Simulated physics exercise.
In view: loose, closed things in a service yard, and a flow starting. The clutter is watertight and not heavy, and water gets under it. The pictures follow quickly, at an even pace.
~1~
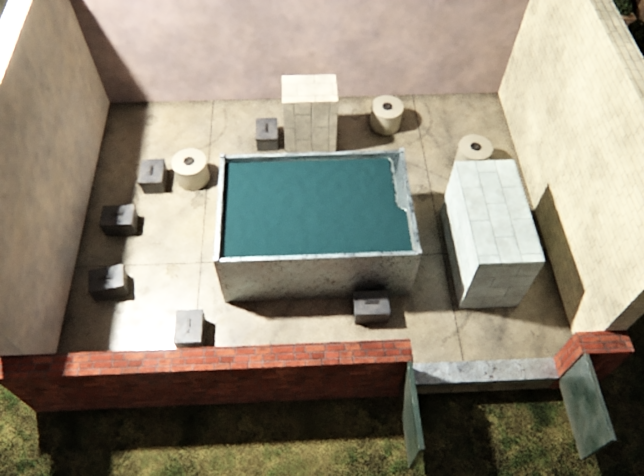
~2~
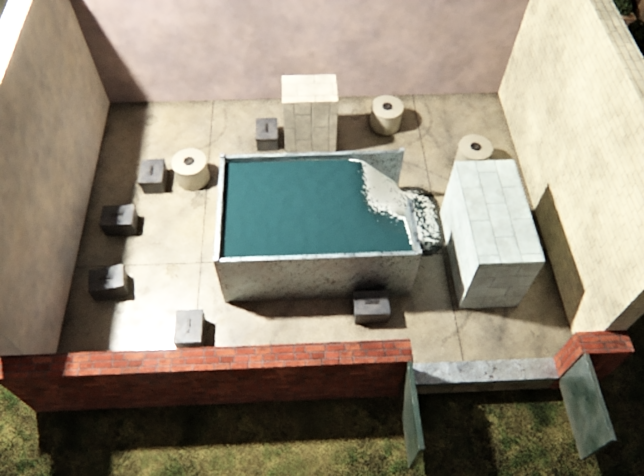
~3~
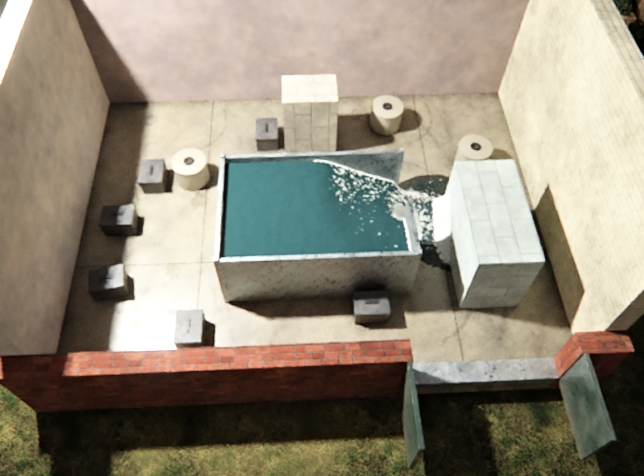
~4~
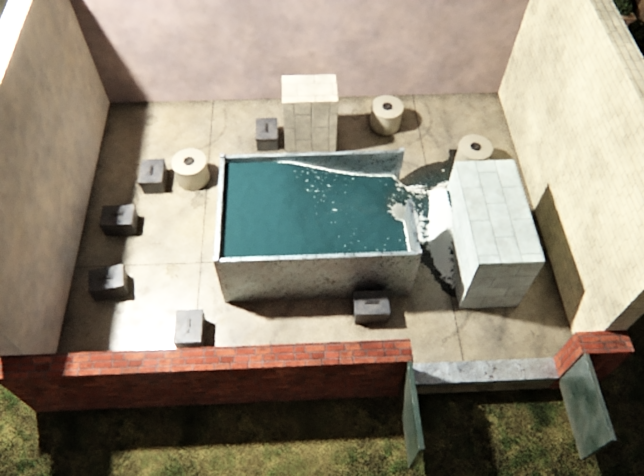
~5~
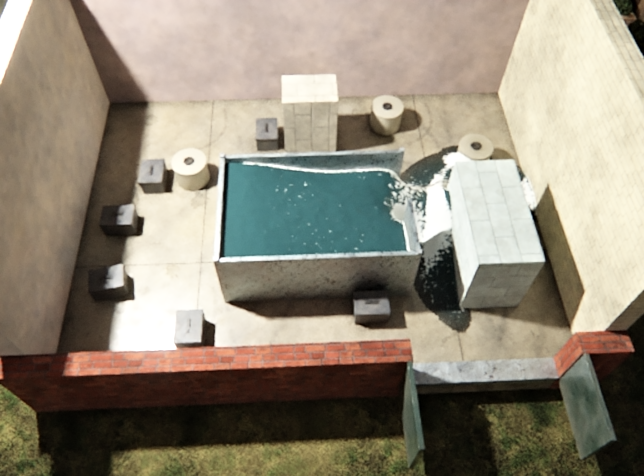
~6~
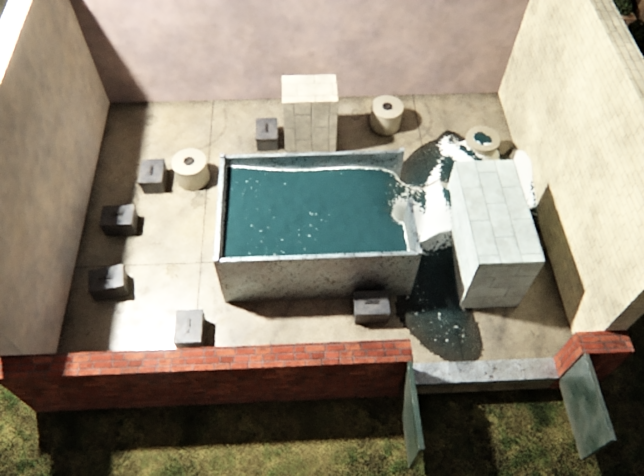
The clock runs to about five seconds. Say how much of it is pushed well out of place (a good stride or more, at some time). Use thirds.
Share: Less than a third.
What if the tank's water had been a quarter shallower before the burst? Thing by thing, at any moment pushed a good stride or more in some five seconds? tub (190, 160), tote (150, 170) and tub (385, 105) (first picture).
One after the other: Not that far, less than that, swept aside.
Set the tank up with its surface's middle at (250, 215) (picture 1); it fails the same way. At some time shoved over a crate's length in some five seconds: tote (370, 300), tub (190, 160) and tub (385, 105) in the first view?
In turn: Swept aside, never so far, that far or more.
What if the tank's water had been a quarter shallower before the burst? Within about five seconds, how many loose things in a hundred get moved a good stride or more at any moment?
Roughly 20 per cent.
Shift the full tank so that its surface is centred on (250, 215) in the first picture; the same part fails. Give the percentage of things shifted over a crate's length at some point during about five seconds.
Near 40 in a hundred.
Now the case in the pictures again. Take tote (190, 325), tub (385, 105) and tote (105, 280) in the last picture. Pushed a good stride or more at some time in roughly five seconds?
One after the other: Never so far, that far or more, no.
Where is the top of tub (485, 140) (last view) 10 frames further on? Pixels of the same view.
Near (428, 111).
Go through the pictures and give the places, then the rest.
The first picture shows a tub at (476, 147) rests on the ground; a tote at (152, 170), on the bottom; 0 of 10 have shifted.
The second picture shows a tub at (476, 147) rests on the ground; a tote at (152, 170) rests on the ground; 0 of 10 have shifted.
The third picture shows a tub at (476, 147) rests on the ground; a tote at (152, 170) rests on the ground; 0 of 10 have shifted.
The fourth picture shows a tub at (476, 147) rests on the ground; a tote at (152, 170) rests on the ground; 0 of 10 have shifted.
The fifth picture shows a tub at (476, 146), on the bottom; a tote at (152, 170) rests on the ground; 0 of 10 have shifted.
The sixth picture shows a tub at (483, 138), on the bottom, close to its start; a tote at (152, 170), on the bottom; 1 of 10 have shifted.
A moment on, 1 of 10 are well off their spots; 0 afloat.
Next, 1 of 10 are well off their spots; 0 afloat.
Later, 2 of 10 are well off their spots; 0 afloat.
In the end, 2 of 10 are well off their spots, and 2 have been at some point; 0 afloat.
